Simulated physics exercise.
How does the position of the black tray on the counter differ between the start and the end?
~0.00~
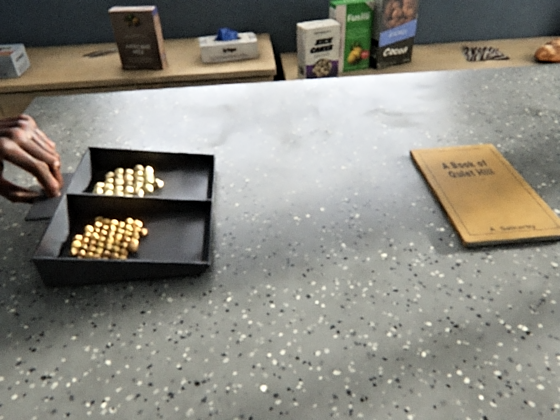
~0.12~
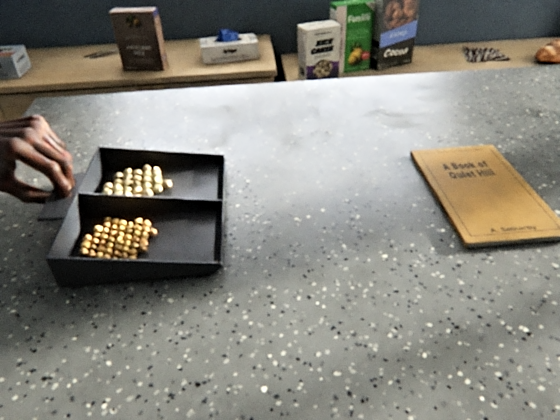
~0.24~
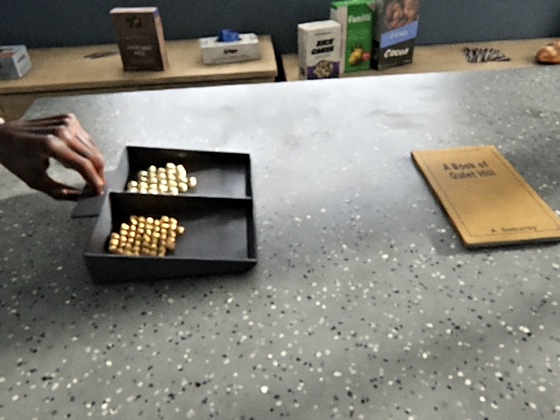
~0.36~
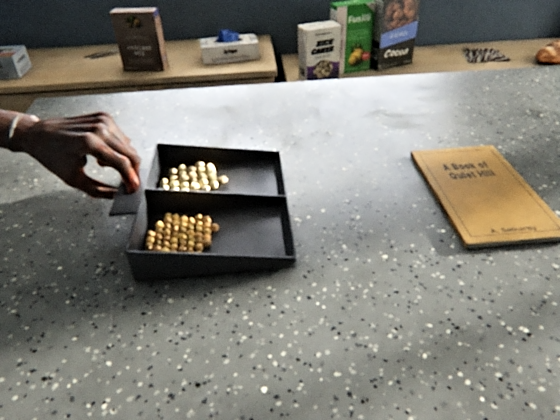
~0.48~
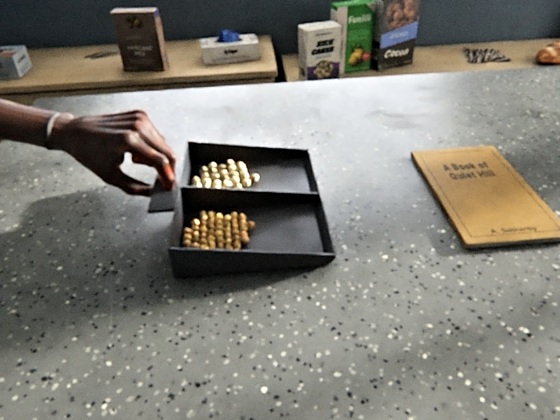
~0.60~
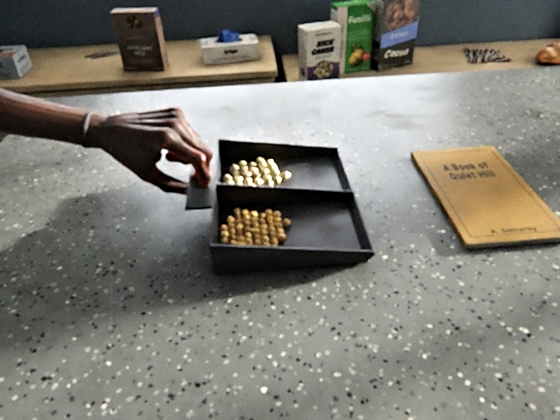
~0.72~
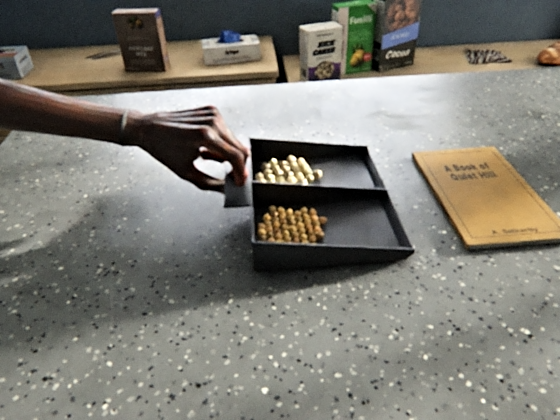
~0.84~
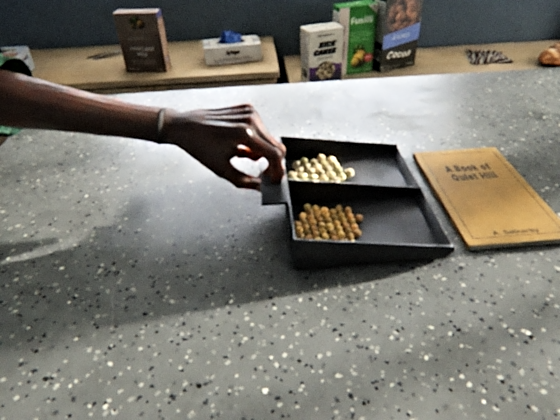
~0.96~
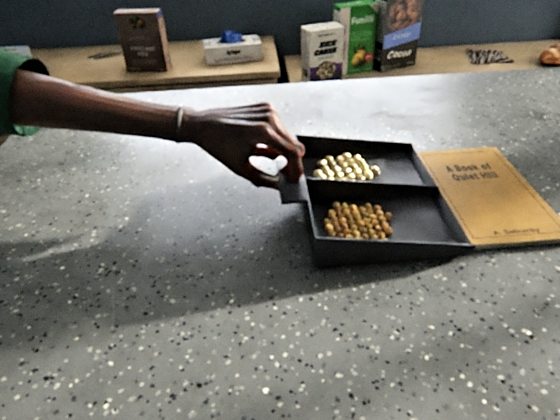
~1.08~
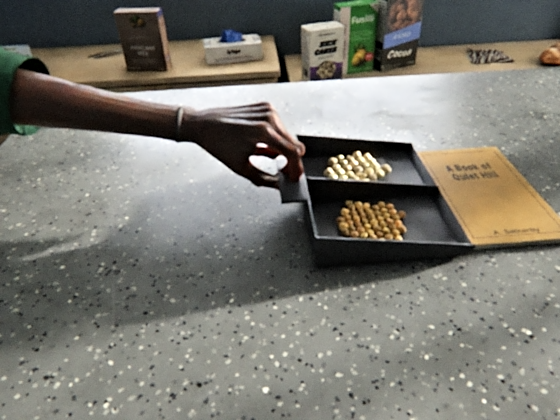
At the start the tray sits on the left side of the counter, well away from the thin book. By the end it is right of the middle, up against the book.
